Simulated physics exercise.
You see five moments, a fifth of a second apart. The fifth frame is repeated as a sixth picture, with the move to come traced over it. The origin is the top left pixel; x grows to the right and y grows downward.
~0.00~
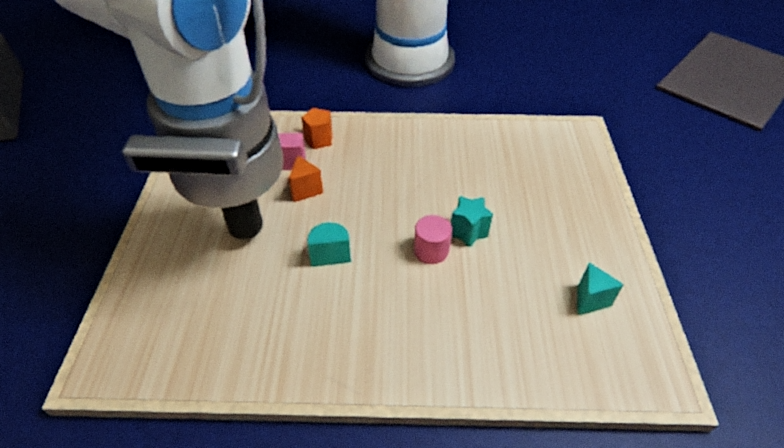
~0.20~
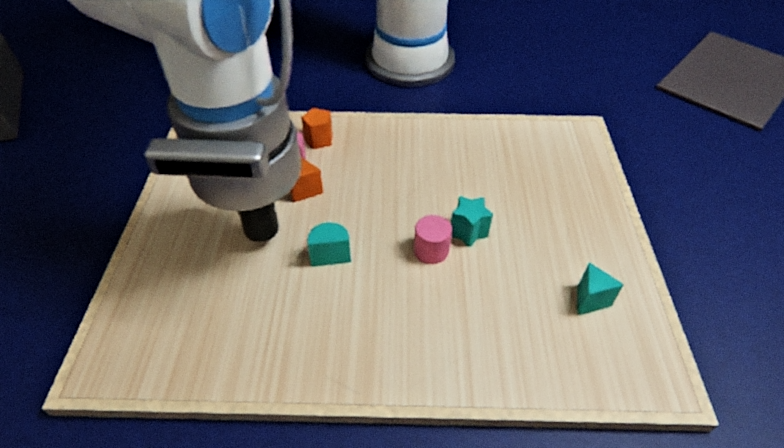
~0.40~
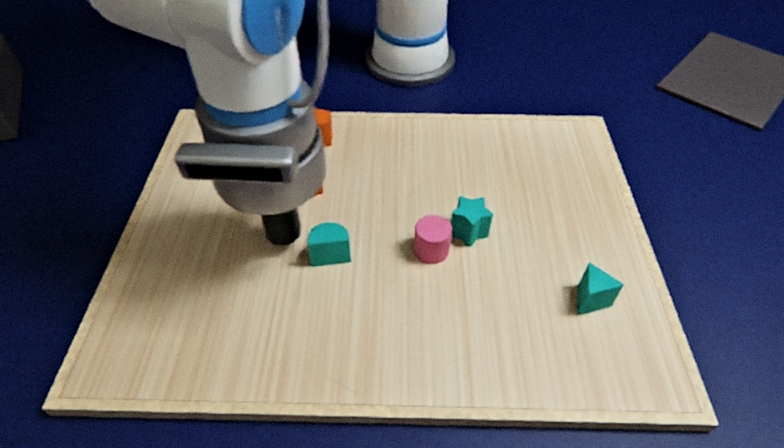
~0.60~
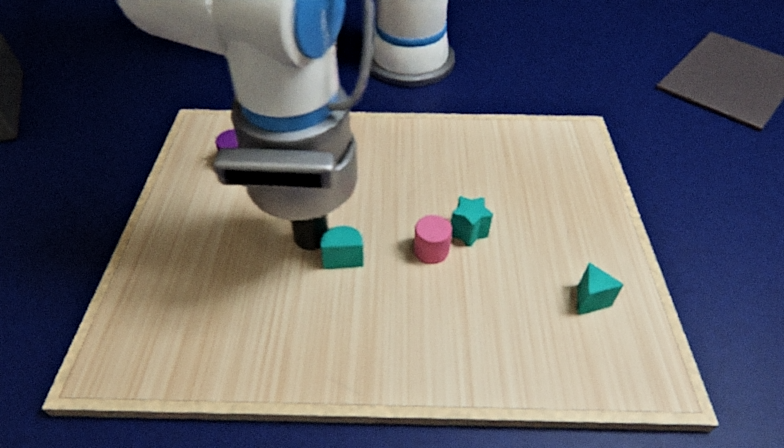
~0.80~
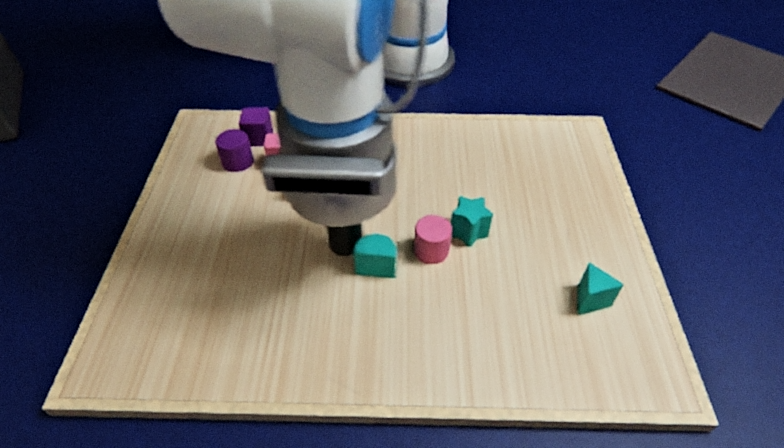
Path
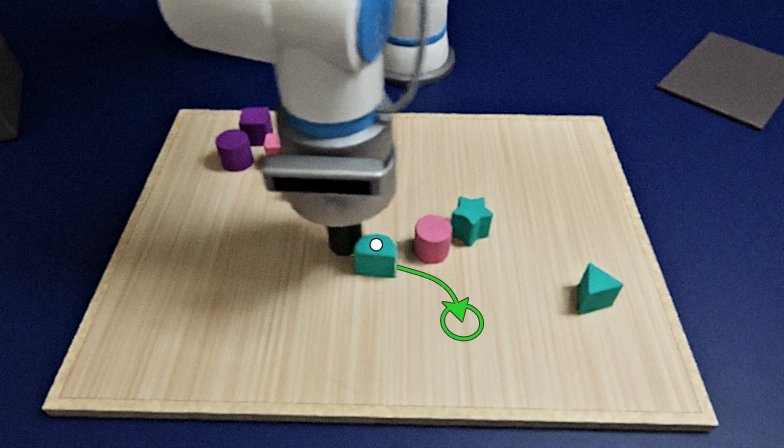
A white and blue robot arm with a black peg moves rightward over a pale wooden board on a dark blue surface, seen from above at a fixed angle. Orange, pink and purple blocks sit toward the upper left, with a pink cylinder and turquoise star near the middle and a turquoise wedge at right. The peg reaches the turquoise half-round block and pushes it right, toward the unmoving cylinder.
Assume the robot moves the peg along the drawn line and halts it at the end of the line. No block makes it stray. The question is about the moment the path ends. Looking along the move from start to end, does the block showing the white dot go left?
Yes, that is how it ends up.
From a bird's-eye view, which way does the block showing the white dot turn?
Anticlockwise.
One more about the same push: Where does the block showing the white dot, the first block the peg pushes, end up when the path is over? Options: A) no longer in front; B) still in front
Answer: A.
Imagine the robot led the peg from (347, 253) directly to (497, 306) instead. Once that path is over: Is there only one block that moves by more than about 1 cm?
Yes
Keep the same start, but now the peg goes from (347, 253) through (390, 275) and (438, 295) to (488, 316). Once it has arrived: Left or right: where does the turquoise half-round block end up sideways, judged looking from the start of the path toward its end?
Measured against the direction from start to end, the turquoise half-round block shifts toward the left-hand side.
Path on the board, from (347, 253) over (393, 266) and (439, 282) to (462, 322); the dot is on the turquoise half-round block.
The first path, step by step. One third of the way, peg (394, 256); turquoise half-round block (426, 260).
Two thirds of the way, peg (441, 272); turquoise half-round block (476, 279); pink cylinder (441, 227).
At the end, peg (464, 312); turquoise half-round block (505, 300), turned 60° anticlockwise; pink cylinder (441, 227); turquoise star in place.
